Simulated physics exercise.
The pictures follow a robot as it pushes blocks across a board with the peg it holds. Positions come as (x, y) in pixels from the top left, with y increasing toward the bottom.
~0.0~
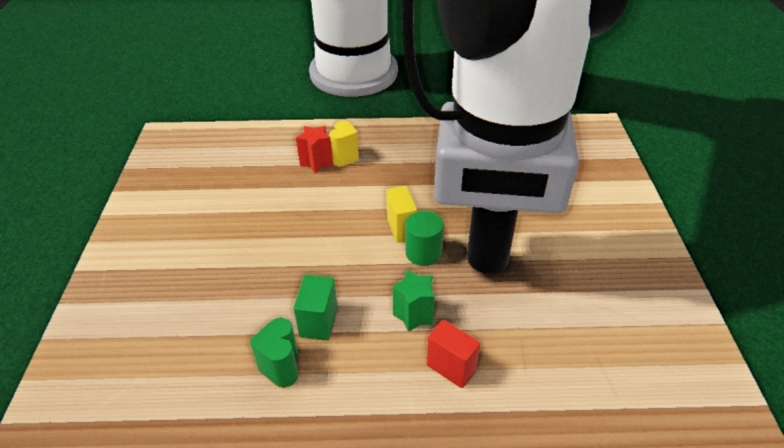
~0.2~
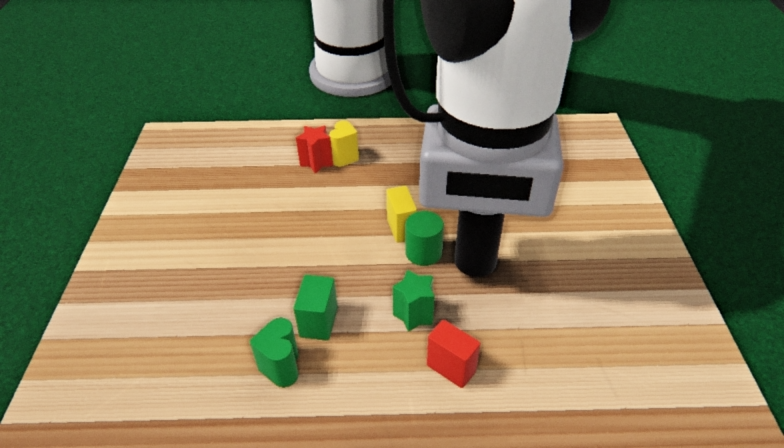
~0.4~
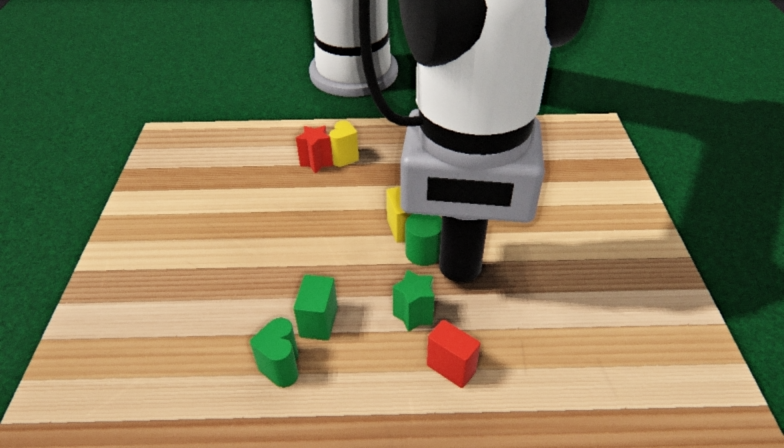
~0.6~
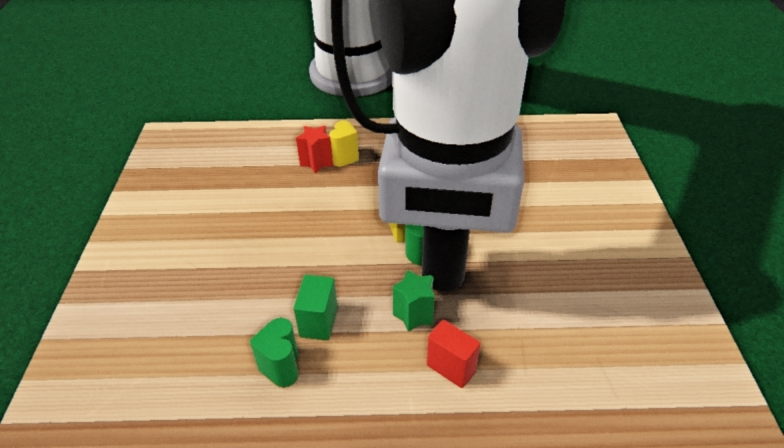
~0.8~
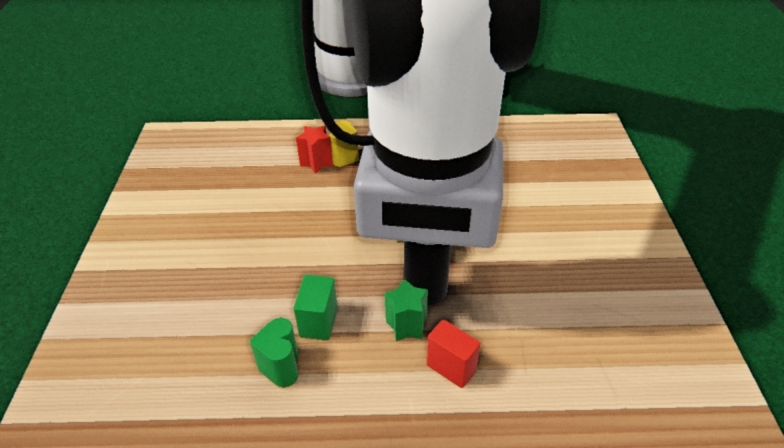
We see a robot arm with a black peg above a striped wooden board of red, yellow and green blocks; the peg moves left and toward the viewer, then nudges the green star-shaped block slightly the same way.
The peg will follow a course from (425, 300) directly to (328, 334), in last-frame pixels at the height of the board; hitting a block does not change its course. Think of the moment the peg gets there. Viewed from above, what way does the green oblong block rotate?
It goes clockwise.
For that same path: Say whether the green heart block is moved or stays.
Right where it was.
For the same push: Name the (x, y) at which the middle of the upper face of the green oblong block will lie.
I predict (288, 294).
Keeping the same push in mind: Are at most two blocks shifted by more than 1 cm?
Answer: Yes.
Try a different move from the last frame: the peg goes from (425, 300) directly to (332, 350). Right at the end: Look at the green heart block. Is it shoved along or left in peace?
Not moved.
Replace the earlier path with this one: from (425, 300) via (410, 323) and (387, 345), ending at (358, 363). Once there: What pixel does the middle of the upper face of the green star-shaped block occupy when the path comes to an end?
It should be at about (342, 371).
The first path, step by step. Halfway along, peg (378, 307); green star-shaped block (382, 320), turned 40° anticlockwise.
At the end, peg (327, 323); green heart block not moved; green oblong block (288, 294), turned 20° clockwise; green star-shaped block (377, 323), turned 60° anticlockwise.
